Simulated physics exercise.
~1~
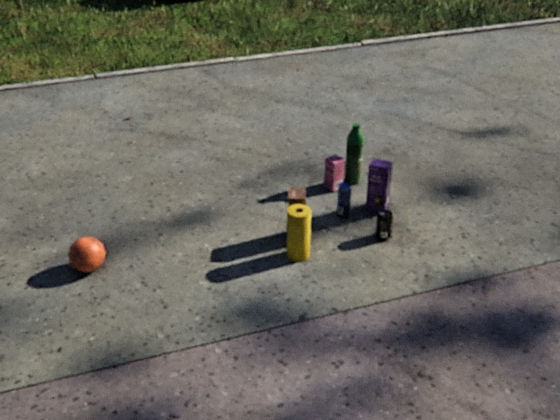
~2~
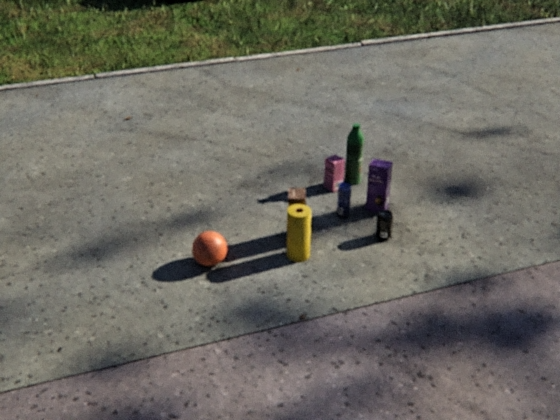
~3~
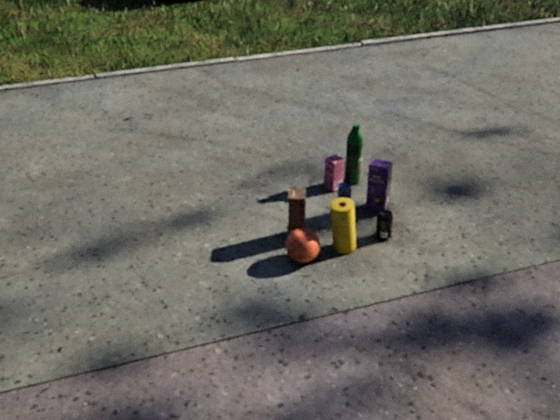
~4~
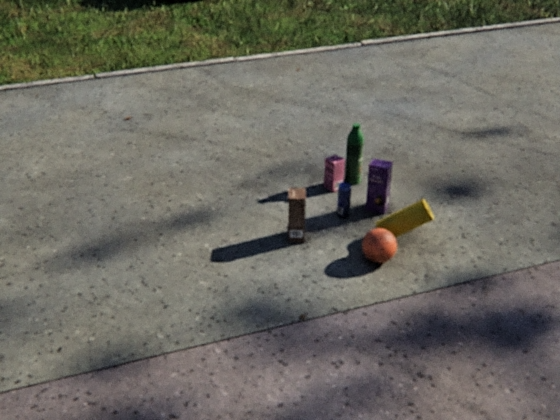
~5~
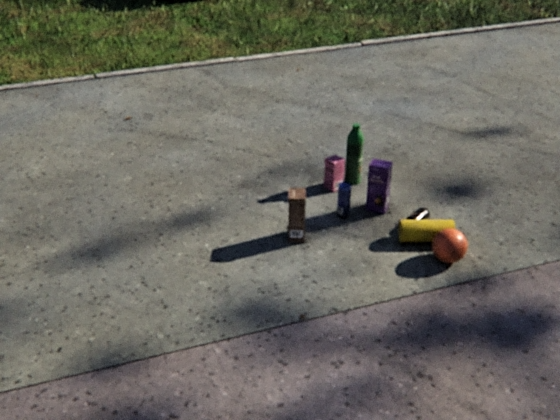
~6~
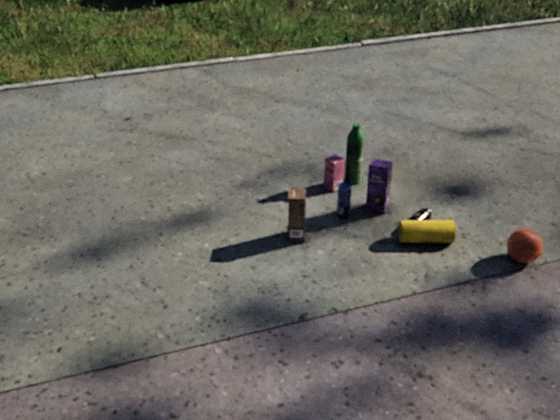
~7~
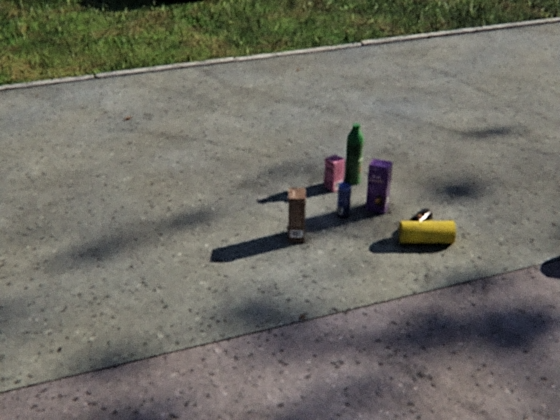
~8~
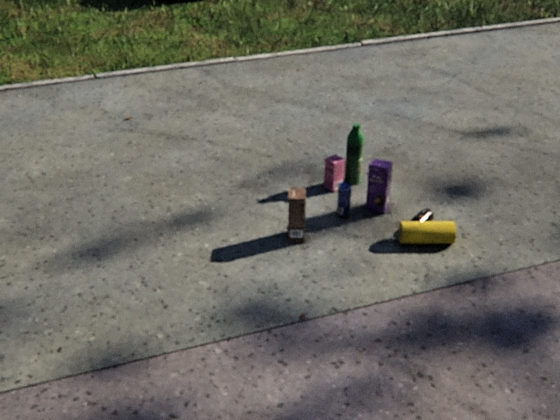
On a sunlit grey pavement edged by grass at the back, seen from above at an angle by a still camera, a loose group of household things casts long shadows. A yellow roll stands in front, with a brown carton behind it, blue and black cans to the right, and pink and purple cartons and a green bottle farther back. An orange ball rolls in from the left and hits the roll, pushing it right and tipping it over. The black can topples too. The ball rolls out of view on the right, leaving the roll and black can lying down while the others stand.
